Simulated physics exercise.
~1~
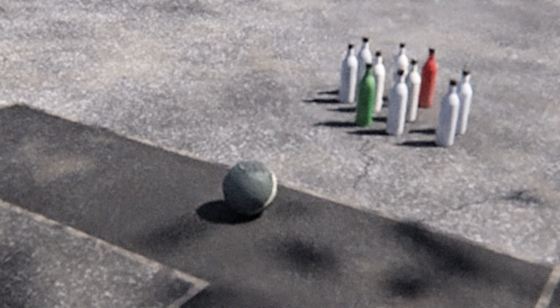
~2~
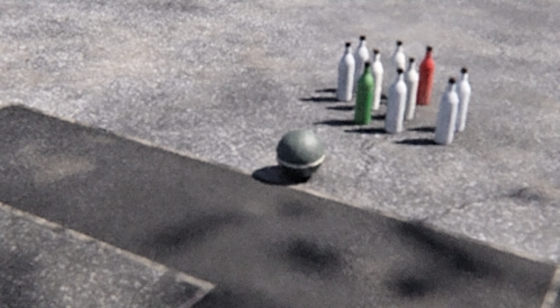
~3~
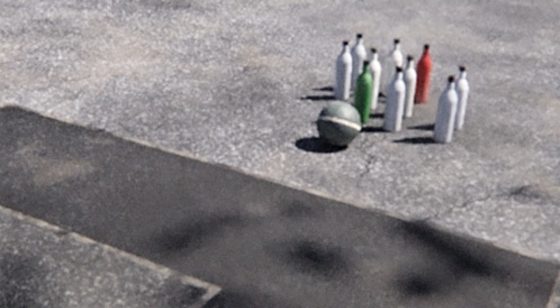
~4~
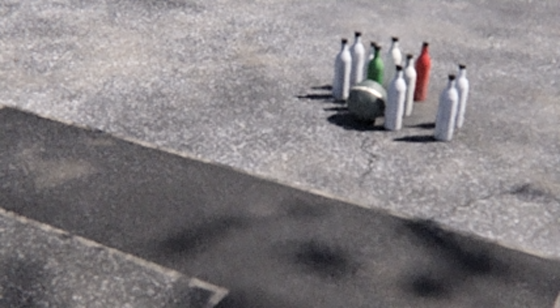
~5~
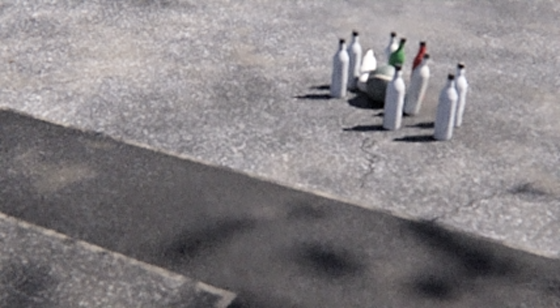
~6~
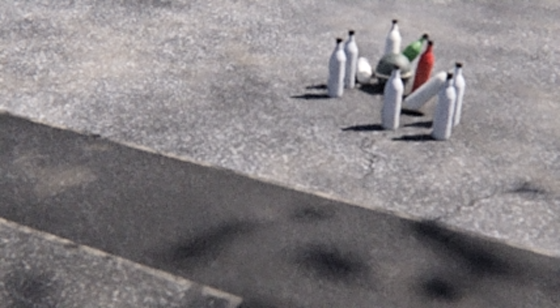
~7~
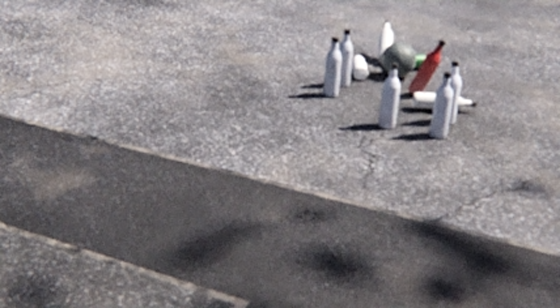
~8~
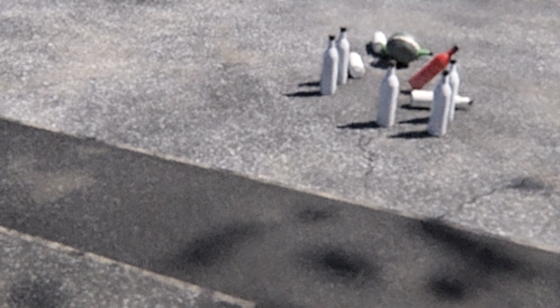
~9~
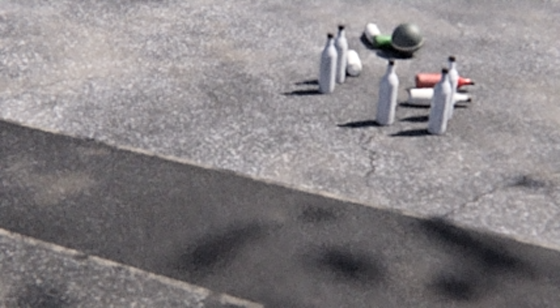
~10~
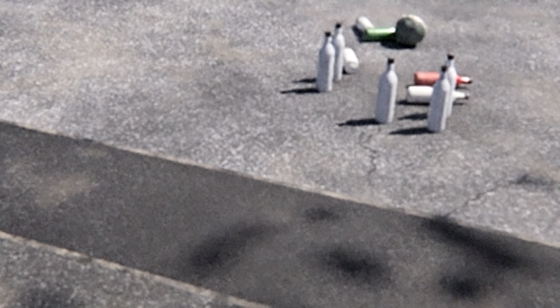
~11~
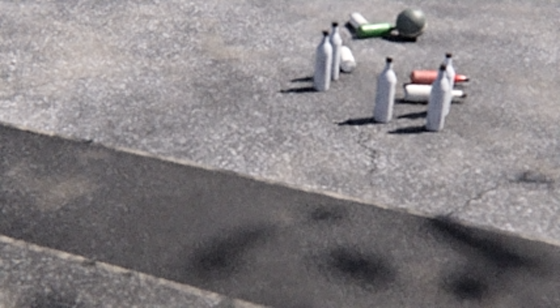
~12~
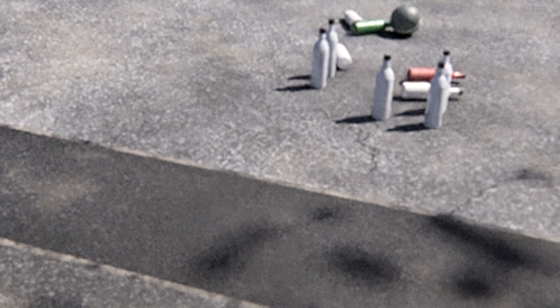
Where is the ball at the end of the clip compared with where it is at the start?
At the start the ball is on the dark strip in front of the bottles, toward the lower middle of the view. At the end it rests farther up and to the right, on the lighter pavement behind the bottles.
